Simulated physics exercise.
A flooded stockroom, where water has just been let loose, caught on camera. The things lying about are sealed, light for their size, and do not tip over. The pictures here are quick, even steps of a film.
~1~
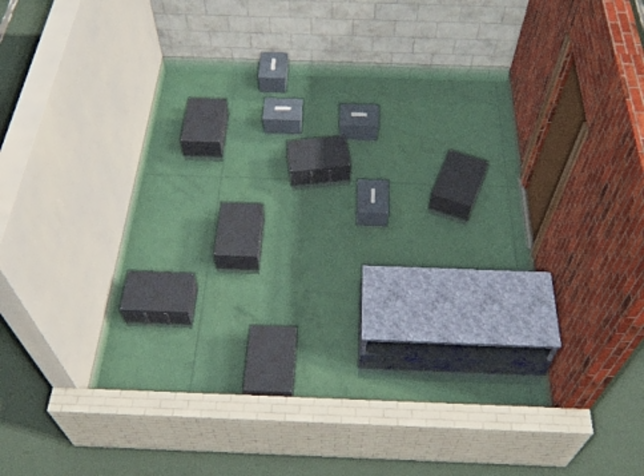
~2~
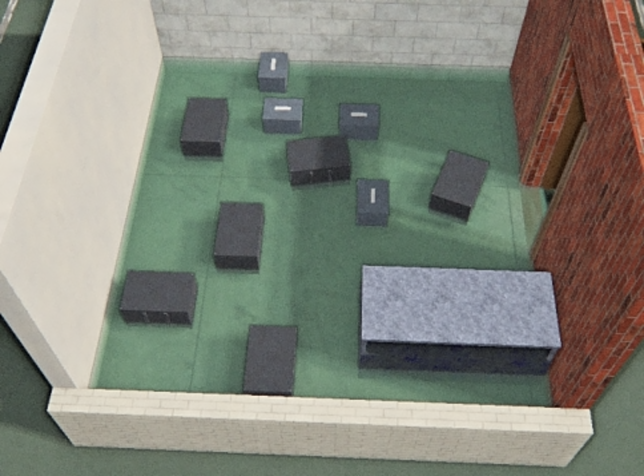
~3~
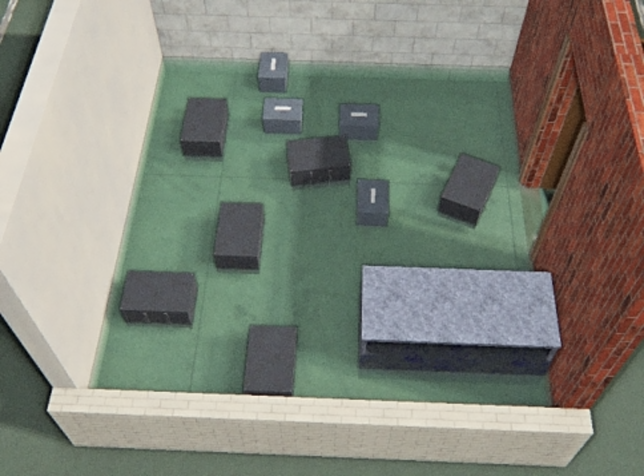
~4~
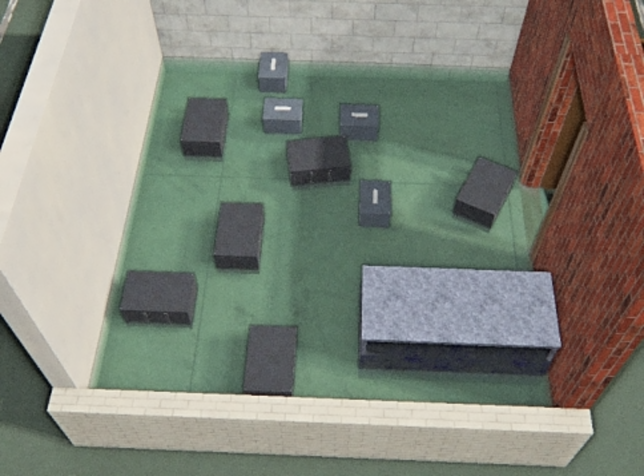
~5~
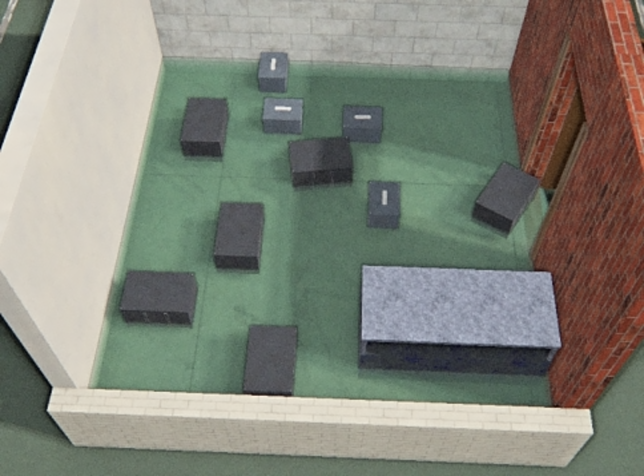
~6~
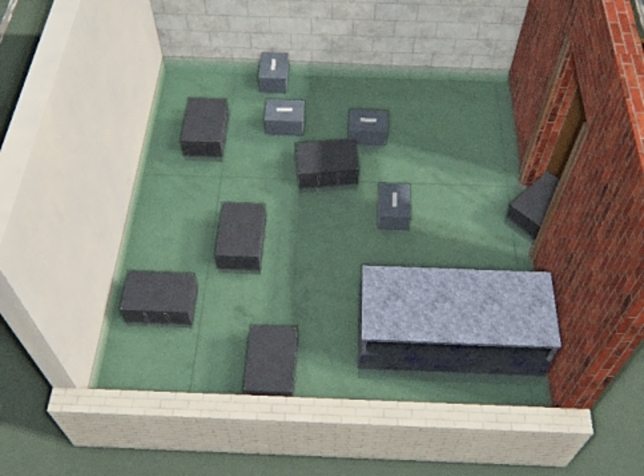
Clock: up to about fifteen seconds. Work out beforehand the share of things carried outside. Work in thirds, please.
That would be one to two thirds.
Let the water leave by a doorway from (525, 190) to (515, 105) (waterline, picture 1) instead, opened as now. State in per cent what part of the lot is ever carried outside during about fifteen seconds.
Estimated share: Around 60 %.
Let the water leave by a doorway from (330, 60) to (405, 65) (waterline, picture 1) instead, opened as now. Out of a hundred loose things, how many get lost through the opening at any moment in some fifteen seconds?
About 60 per cent.
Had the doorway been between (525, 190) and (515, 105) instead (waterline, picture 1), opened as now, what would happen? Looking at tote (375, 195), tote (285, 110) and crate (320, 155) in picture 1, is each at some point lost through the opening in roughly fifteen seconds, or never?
First one flushed away, second flushed away, third flushed away.
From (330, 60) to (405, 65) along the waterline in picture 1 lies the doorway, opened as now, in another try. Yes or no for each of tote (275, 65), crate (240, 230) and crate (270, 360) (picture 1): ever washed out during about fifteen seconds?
As listed: Carried outside, stays, stays.
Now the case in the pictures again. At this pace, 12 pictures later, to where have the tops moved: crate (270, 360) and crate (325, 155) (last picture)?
My guess is around (284, 333) and around (410, 172).
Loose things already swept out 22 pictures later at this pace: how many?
I count 4 altogether.
A moment on, 1 of 10 are out; 9 afloat.
Next, 2 of 10 are out; 8 afloat.
Later, 4 of 10 are out; 6 afloat.
In the end, 4 of 10 are out; 6 afloat.
